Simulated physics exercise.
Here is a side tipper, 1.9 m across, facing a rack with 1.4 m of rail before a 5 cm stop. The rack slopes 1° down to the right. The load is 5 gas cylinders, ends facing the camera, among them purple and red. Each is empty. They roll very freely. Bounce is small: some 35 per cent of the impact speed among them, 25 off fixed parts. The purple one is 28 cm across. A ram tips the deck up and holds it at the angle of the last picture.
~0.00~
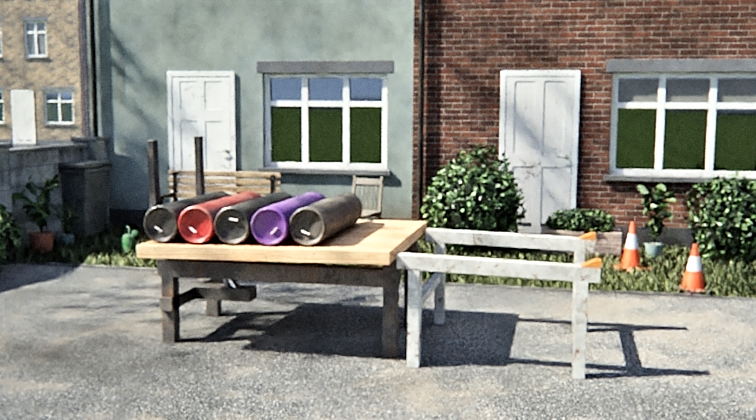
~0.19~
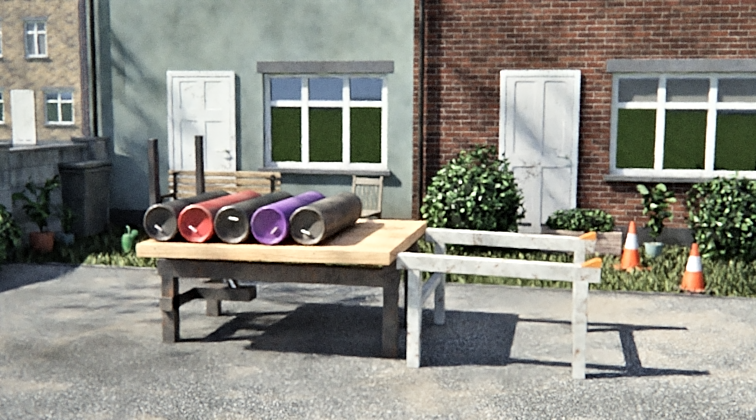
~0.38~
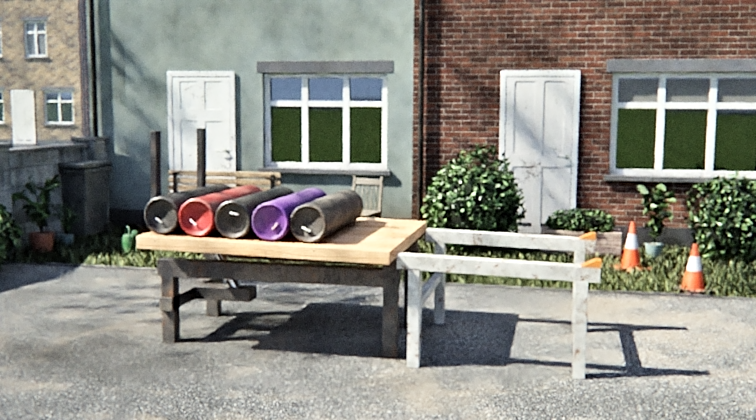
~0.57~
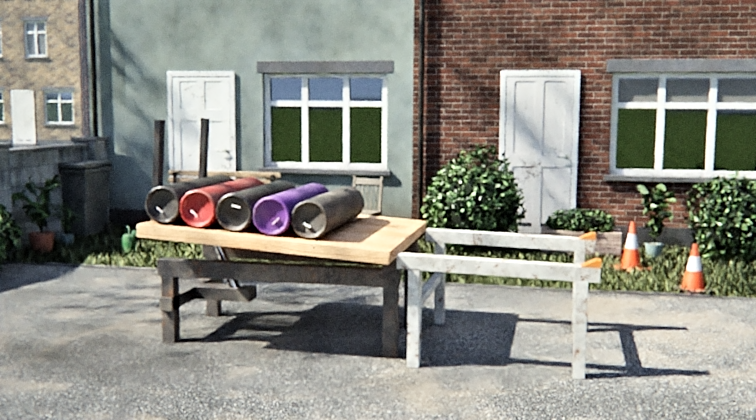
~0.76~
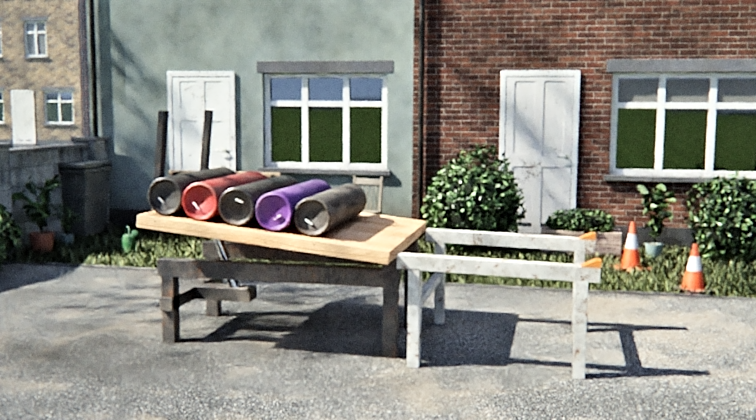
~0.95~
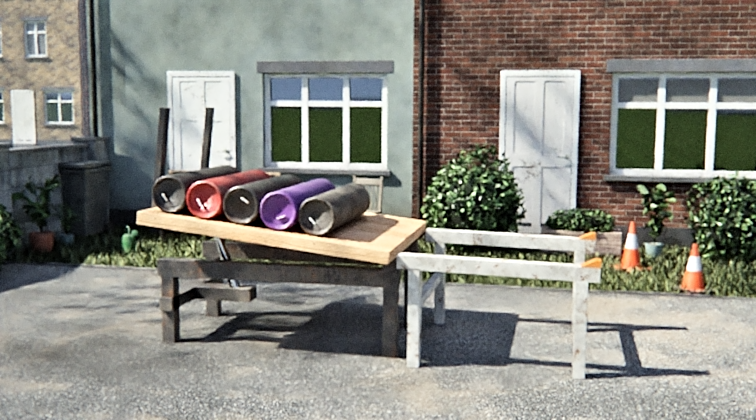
A wooden deck carrying five cylinders, dark, red, dark, purple and dark from left to right, lies nearly level on a dark timber stand in a paved yard, seen from the front by a still camera. A pale rail rack stands to its right, before houses, shrubs and orange cones. The deck's left side rises gradually, tilting it down toward the rack, and the cylinders ride up with it, side by side.
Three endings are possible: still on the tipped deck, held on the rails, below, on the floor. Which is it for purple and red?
Purple comes to rest below, on the floor, red comes to rest held on the rails.
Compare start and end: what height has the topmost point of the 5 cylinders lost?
Roughly 5 cm.
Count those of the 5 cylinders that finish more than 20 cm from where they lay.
The count is 5.
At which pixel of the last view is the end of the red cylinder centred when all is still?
At about (577, 246).
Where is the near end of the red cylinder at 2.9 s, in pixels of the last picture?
Around (389, 228).
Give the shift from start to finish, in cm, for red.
About: Red 270.
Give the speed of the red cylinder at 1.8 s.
About 0.7 m/s.
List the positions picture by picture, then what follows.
In the first picture, purple (269, 227), red (196, 225); deck tilted 1° back; stop top at (599, 262).
In the second picture, purple (269, 226), red (196, 224); deck tilted 1° back.
In the third picture, purple (270, 222), red (196, 218); deck tilted 1° to the rack.
In the fourth picture, purple (271, 216), red (198, 209); deck tilted 4° to the rack.
In the fifth picture, purple (273, 212), red (200, 202); deck tilted 6° to the rack.
In the sixth picture, purple (278, 211), red (204, 200); deck tilted 7° to the rack.
By 1.8 s, purple is on the deck, 45 cm from the hinge, rolling right; red is on the deck, 105 cm from the hinge, rolling right; 0 of 5 over the stop.
By 2.9 s, purple is on the rack, 90 cm from the rack's far end, rolling right; red is on the deck, 5 cm from the hinge, rolling right; 0 of 5 over the stop.
By 4.1 s, purple is over the stop and falling; red is on the rack, 45 cm from the rack's far end, rolling right; 2 of 5 over the stop.
Finally (7.6 s), purple is over the stop, on the ground; red is on the rack, 15 cm from the rack's far end; 3 of 5 over the stop.
